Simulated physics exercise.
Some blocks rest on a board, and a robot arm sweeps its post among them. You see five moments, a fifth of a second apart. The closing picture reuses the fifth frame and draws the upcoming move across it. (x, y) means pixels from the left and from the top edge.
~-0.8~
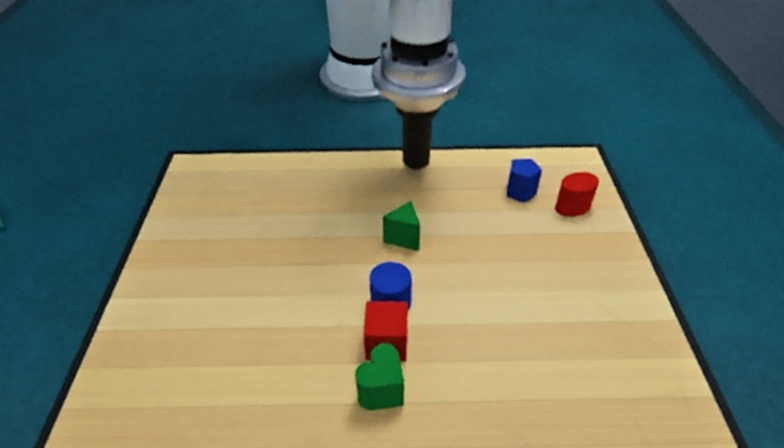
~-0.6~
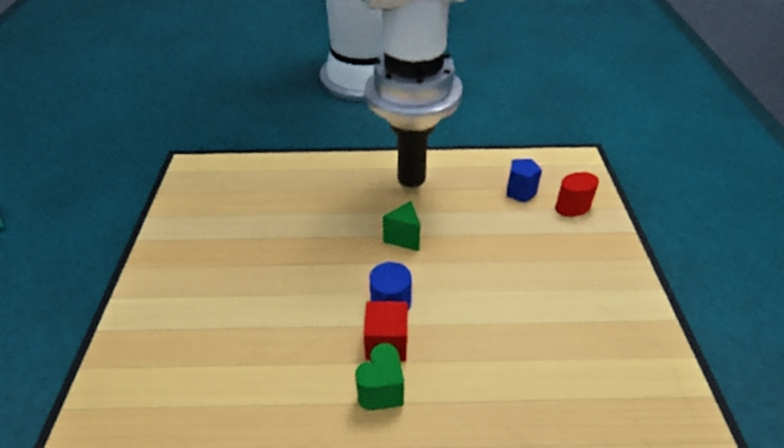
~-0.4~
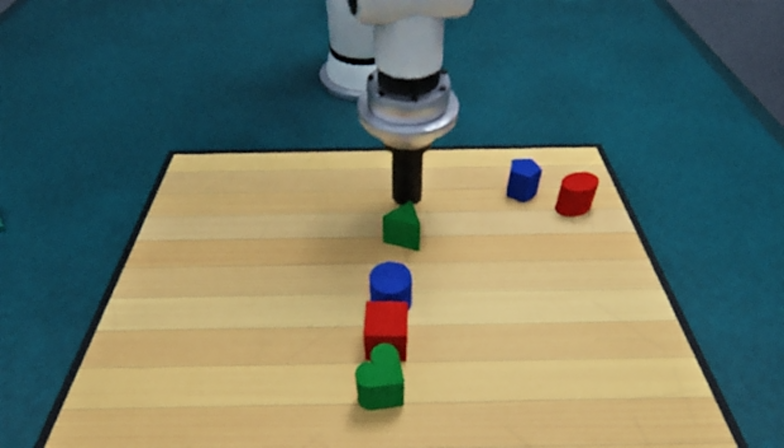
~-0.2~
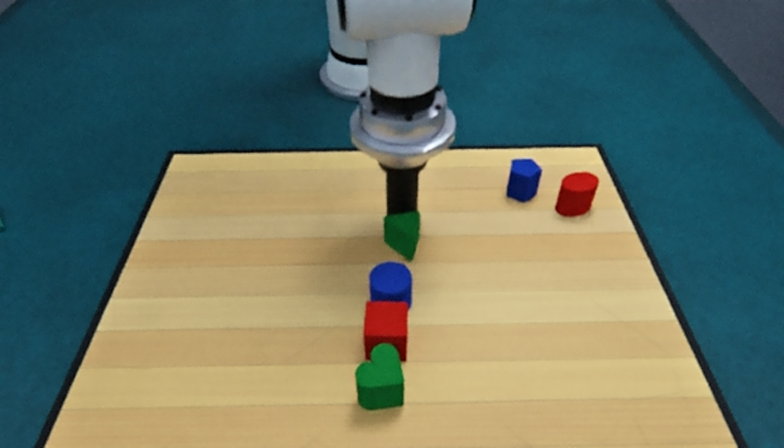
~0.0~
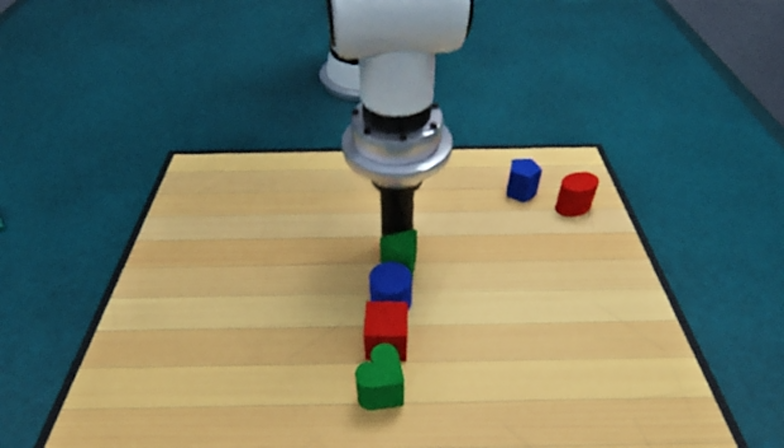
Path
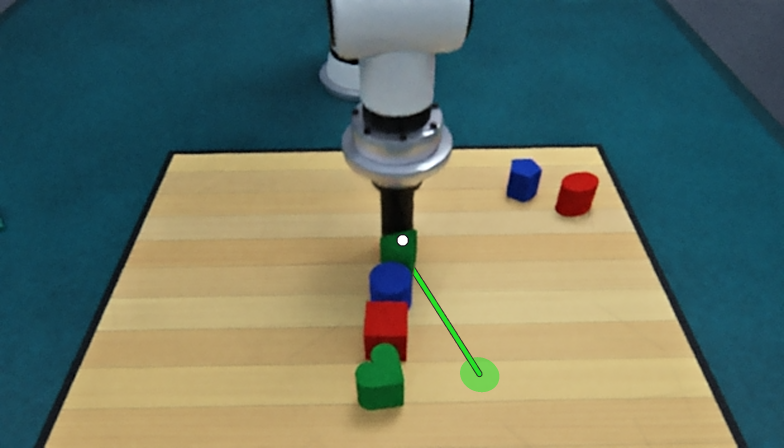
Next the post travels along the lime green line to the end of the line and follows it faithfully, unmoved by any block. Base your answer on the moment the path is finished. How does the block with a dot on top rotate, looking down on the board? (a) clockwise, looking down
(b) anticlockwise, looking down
I choose a.
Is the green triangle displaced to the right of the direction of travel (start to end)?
I expect so.
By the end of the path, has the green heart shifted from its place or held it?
It's unmoved.
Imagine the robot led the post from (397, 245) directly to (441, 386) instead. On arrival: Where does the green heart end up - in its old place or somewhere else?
Gets moved.
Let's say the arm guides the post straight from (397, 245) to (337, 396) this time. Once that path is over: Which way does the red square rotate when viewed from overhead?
Viewed from above: Clockwise.
Drawn move, straight from (397, 245) to (480, 374); the dot is on the green triangle.
On the path given first. One third of the way, post (422, 272); red square (384, 321); blue round block (387, 285); green triangle (423, 282), turned 30° clockwise.
Two thirds of the way, post (450, 315); red square (384, 321); blue round block (387, 285); green triangle (433, 323), turned 60° clockwise.
At the end, post (482, 363); green heart still; red square (384, 321); blue round block (387, 285); green triangle (432, 330), turned 80° clockwise.
